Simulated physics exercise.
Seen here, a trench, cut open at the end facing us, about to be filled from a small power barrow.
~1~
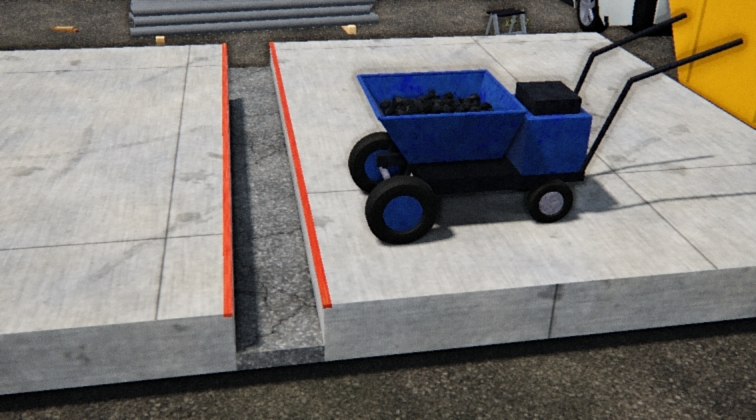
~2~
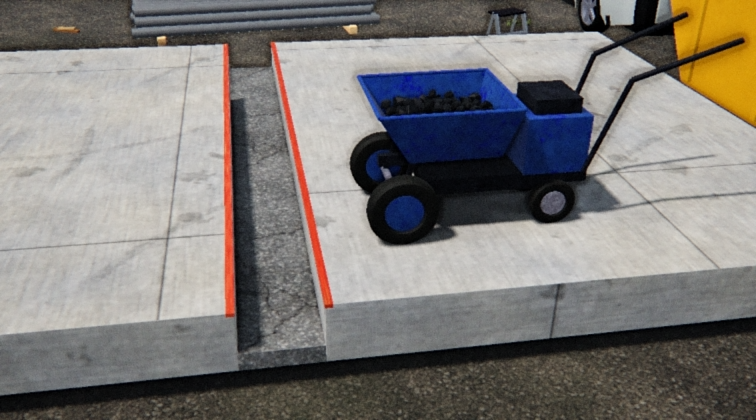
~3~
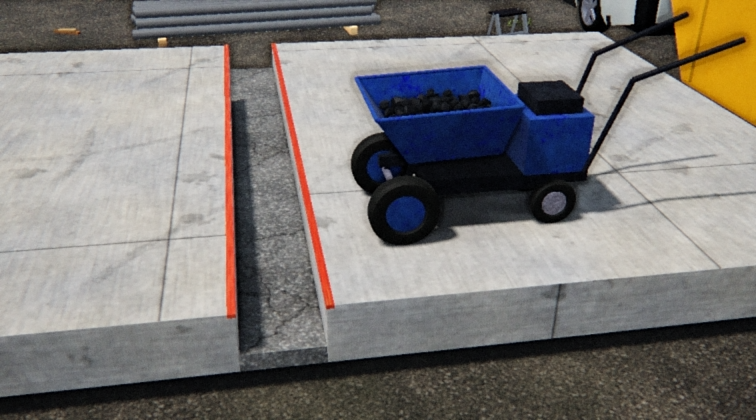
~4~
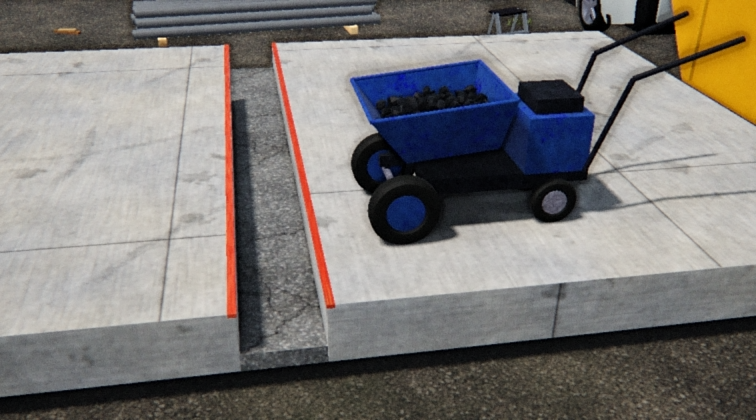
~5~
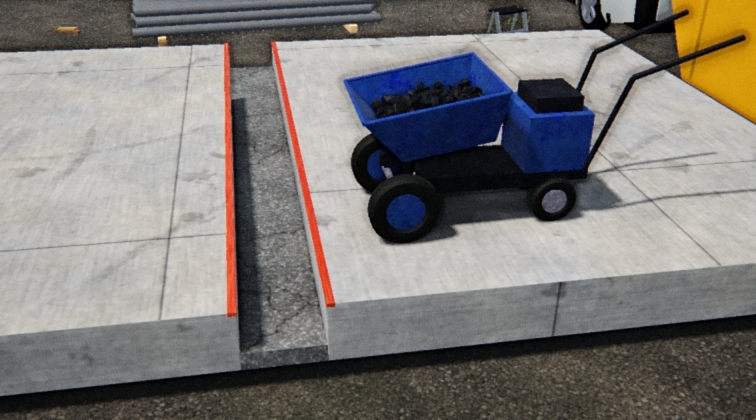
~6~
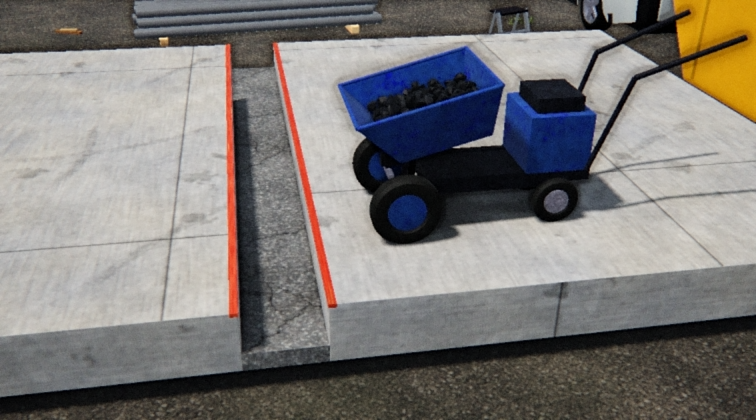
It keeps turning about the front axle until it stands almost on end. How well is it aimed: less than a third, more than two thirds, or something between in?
Between the edges lies more than two thirds of the load.
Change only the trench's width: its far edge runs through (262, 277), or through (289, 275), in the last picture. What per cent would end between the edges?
First some 70, then 30 per cent.
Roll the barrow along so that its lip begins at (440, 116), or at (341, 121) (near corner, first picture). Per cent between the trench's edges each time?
Near 50 % and 60 %.
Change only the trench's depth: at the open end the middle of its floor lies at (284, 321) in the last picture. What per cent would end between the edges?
About 90 per cent.
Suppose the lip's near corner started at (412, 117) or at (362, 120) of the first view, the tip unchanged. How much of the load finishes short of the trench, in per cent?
About 0 and 0 per cent.
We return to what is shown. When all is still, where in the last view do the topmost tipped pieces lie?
Around (270, 242).
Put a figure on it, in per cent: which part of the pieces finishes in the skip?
Near 10 %.
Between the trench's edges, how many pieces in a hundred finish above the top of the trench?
Close to 0 per cent.
Soon after the last picture, skip tipped steeply; all in the skip.
A little later, skip tipped steeply; nearly all in the skip; a small part in or heaped over the trench; a stray few falling.
Later still, skip tipped right over; about a third in the skip; about two thirds in or heaped over the trench; a stray few beyond it.
By the end, skip tipped right over; a small part in the skip; most in or heaped over the trench; a stray few beyond it.
